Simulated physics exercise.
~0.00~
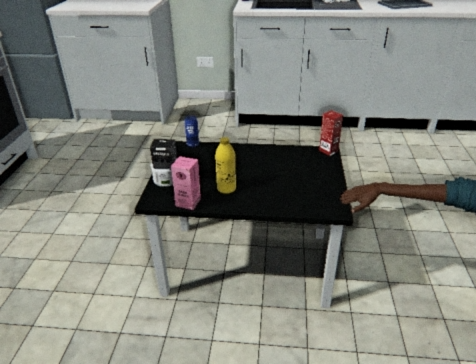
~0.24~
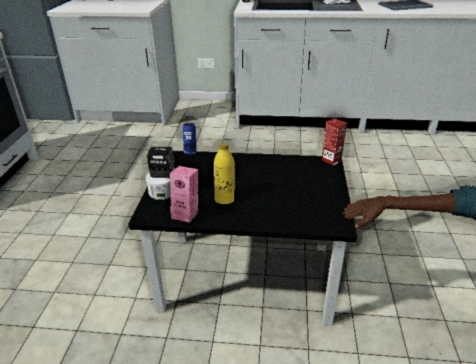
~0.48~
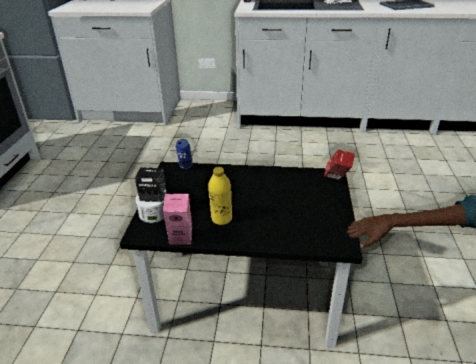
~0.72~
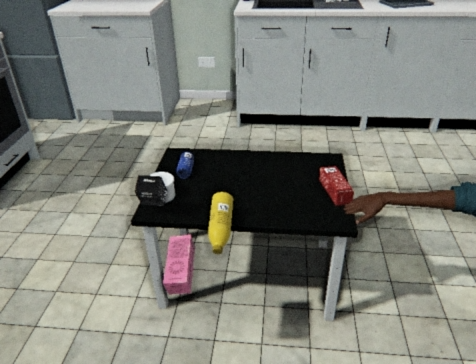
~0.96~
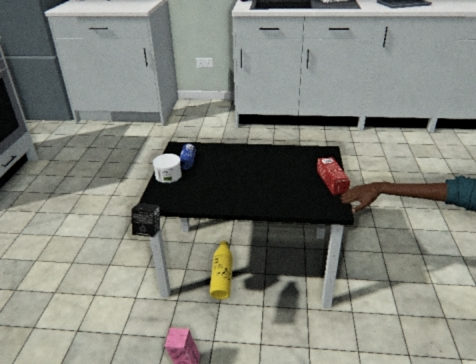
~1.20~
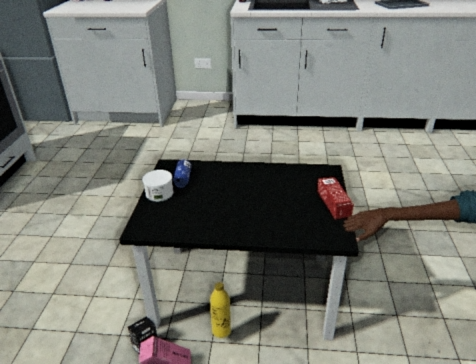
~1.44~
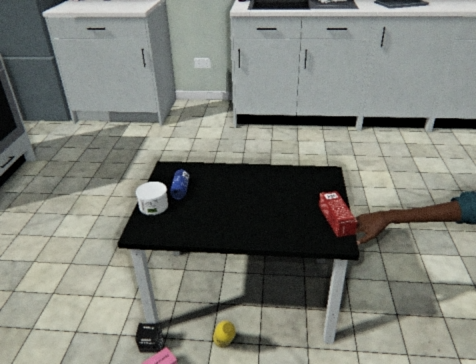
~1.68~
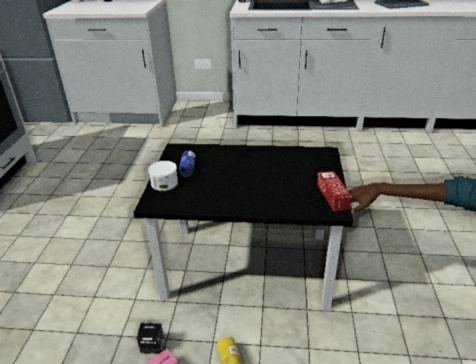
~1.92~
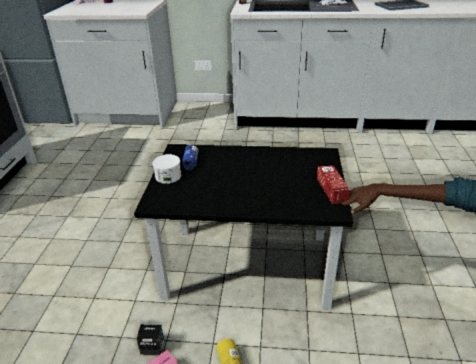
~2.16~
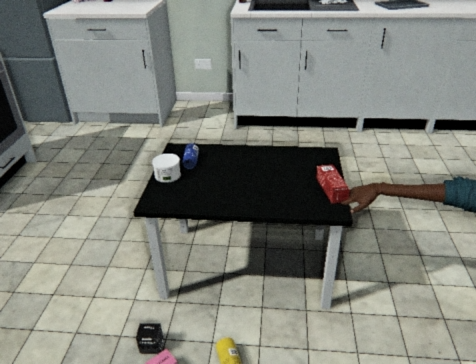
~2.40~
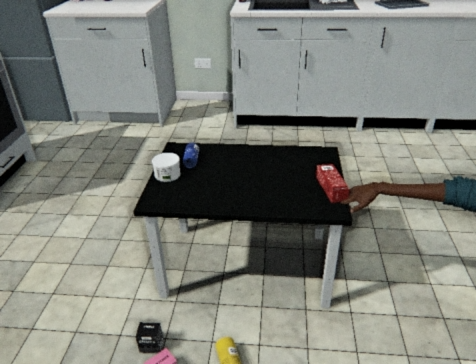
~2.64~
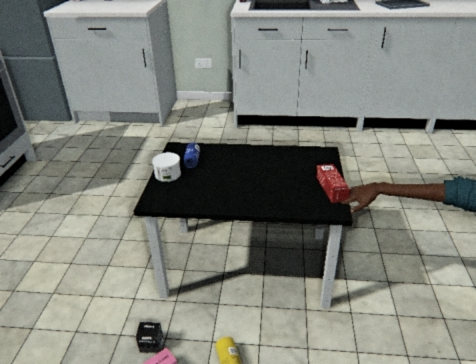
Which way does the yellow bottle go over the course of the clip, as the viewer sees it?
The yellow bottle moves down, tipping off the near edge of the table and ending on the floor.
